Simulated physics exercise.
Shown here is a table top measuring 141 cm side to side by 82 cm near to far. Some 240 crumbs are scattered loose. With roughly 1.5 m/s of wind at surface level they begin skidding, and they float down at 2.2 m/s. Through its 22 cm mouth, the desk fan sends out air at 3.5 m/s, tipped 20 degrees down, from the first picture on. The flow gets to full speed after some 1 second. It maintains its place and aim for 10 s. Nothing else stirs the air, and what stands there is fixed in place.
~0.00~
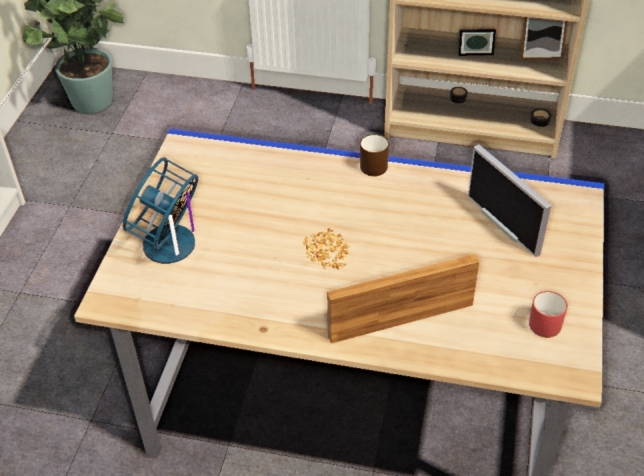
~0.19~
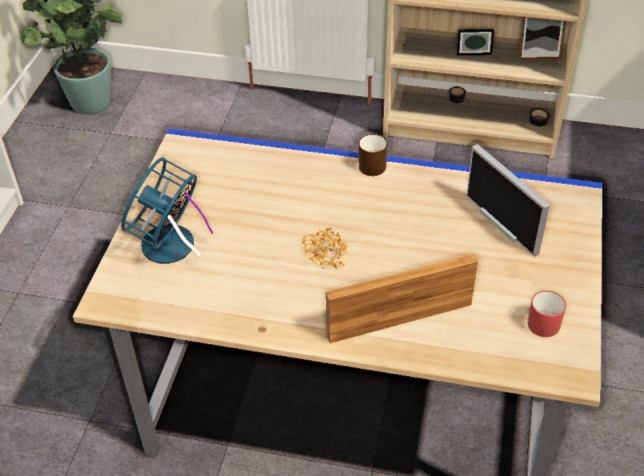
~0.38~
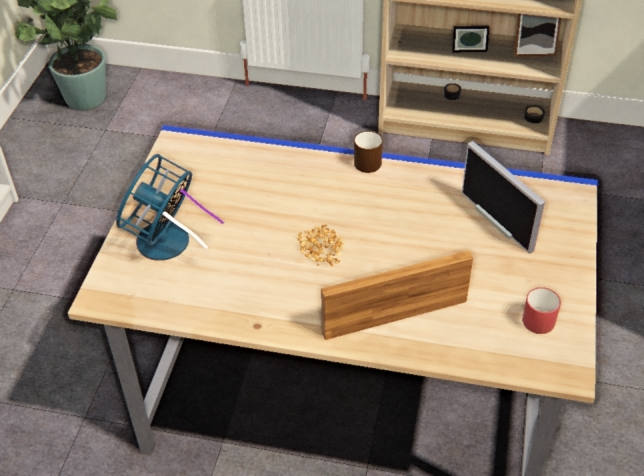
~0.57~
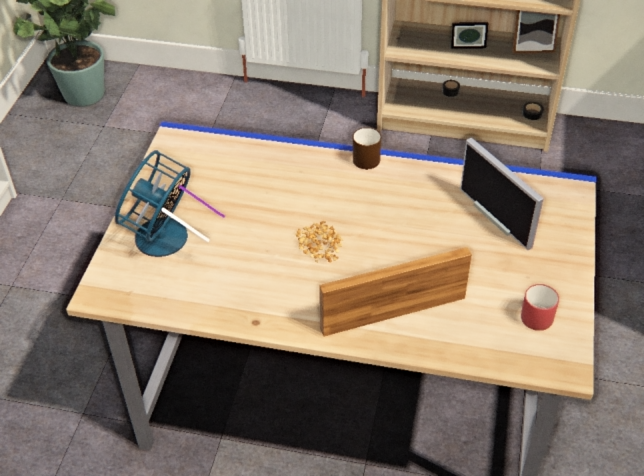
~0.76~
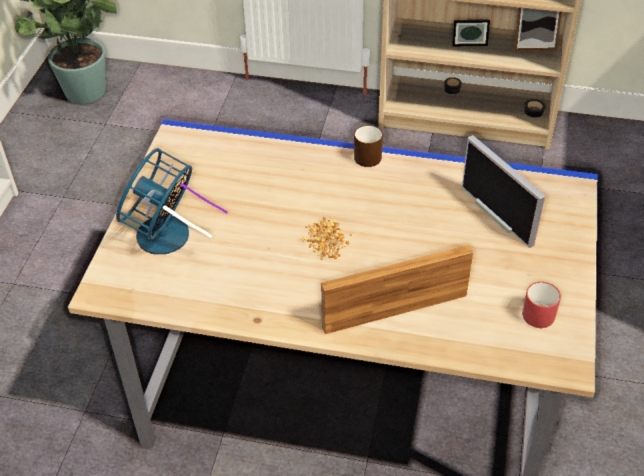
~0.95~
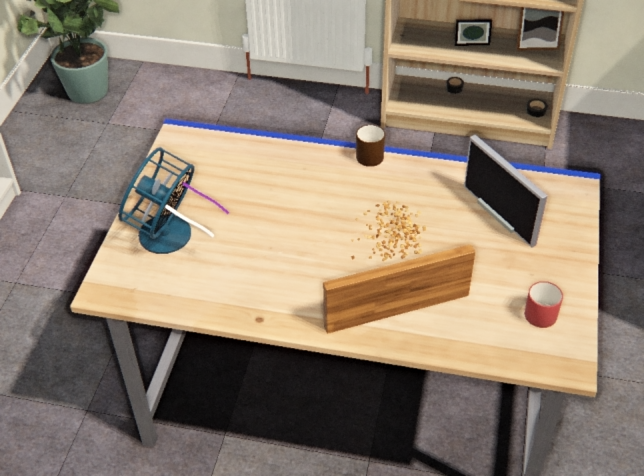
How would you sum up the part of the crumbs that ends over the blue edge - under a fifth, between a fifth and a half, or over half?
My guess: The fraction over that edge will be under the one-fifth mark.
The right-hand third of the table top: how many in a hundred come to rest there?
Roughly 80 in a hundred.
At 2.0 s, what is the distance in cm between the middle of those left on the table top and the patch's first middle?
About 50 cm.
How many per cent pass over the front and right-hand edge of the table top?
Roughly 0 per cent at the front edge and 20 per cent at the right-hand edge.
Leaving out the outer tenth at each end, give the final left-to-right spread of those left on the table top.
I'd say close to 10 cm.
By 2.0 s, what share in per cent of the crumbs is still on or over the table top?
About 90 per cent remain.
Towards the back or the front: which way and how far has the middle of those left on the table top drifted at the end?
So it moved toward the rear end, something like 20 centimetres.
After 2.0 s, 38 % are on the move or not yet settled, 1 % are over the blue edge; the middle of those still in play is near (493, 211).
After 3.2 s, 32 % are on the move or not yet settled, 1 % are over the blue edge; the middle of those still in play is near (492, 214).
After 5.5 s, 28 % are on the move or not yet settled, 1 % are over the blue edge; the middle of those still in play is near (490, 212).
After 10.0 s, at the end, 1 % are over the blue edge; the middle of those still in play is near (490, 212).
